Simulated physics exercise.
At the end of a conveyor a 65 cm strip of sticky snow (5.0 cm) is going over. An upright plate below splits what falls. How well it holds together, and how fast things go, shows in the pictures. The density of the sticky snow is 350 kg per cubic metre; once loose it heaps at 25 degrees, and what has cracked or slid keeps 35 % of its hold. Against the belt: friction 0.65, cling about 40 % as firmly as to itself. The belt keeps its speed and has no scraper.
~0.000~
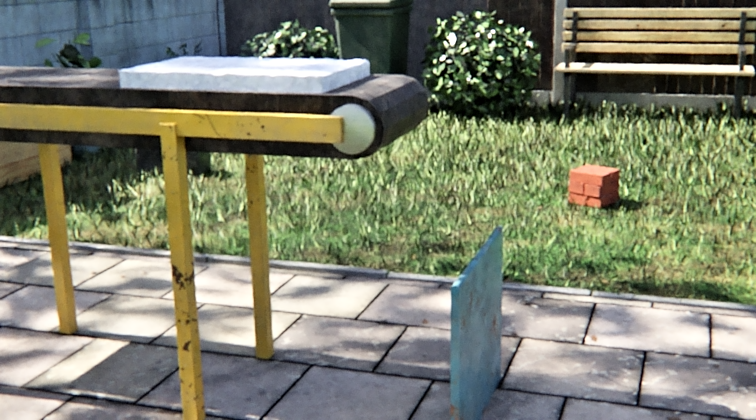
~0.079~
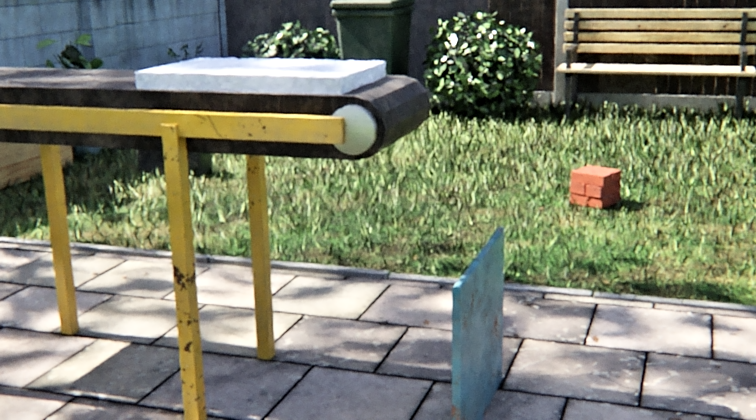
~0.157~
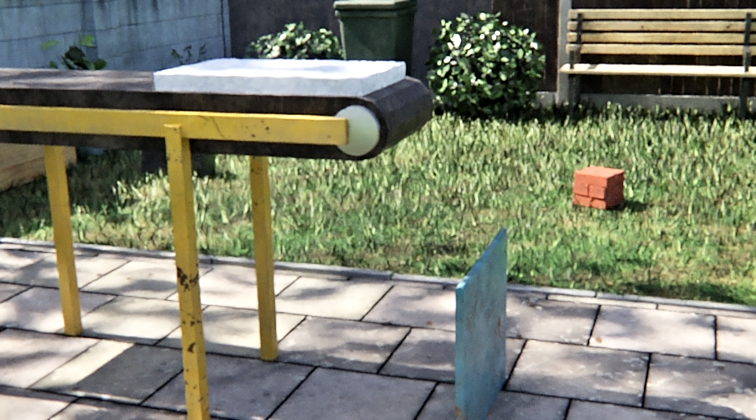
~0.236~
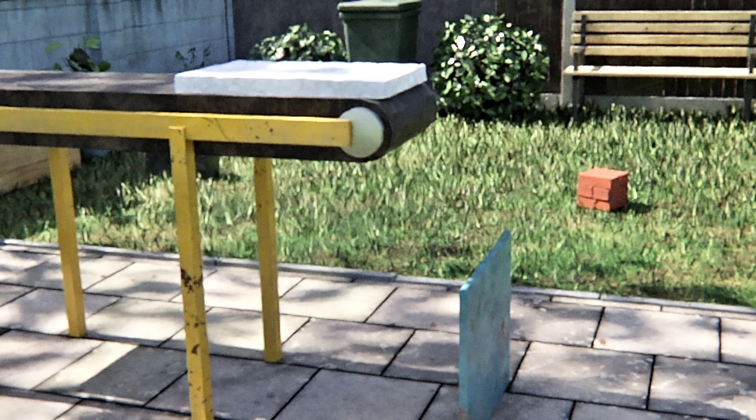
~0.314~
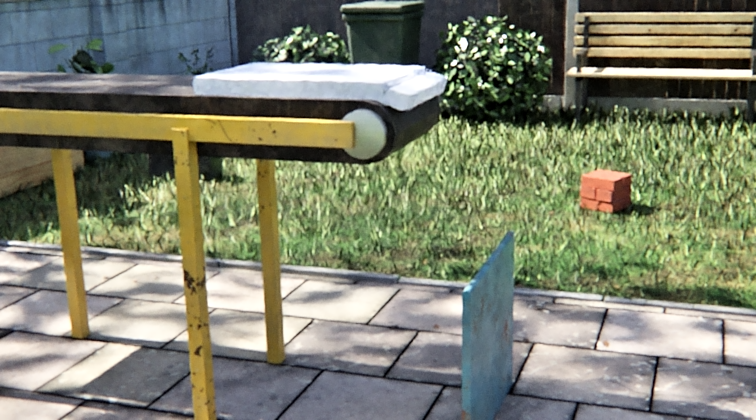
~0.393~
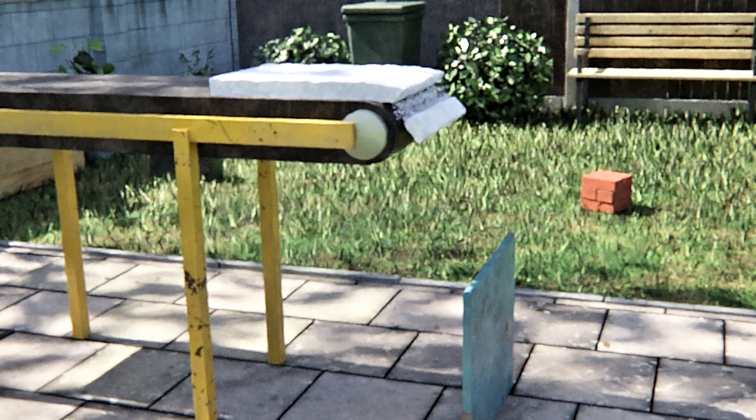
In this clip, a conveyor belt on a yellow frame carries a white slab of snow to the right, past an upright blue plate below, and the slab's front section cracks and bends downward over the end roller.
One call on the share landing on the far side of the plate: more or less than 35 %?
The share landing on the far side of the plate is less than 35 %.
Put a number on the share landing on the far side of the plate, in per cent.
About 2 %.
After 0.66 s, 0 % is beyond the plate's line.
After 0.98 s, 1 % is beyond the plate's line.
After 1.30 s, 2 % is beyond the plate's line.
After 1.62 s, 2 % is beyond the plate's line.
After 2.92 s, 2 % is beyond the plate's line.
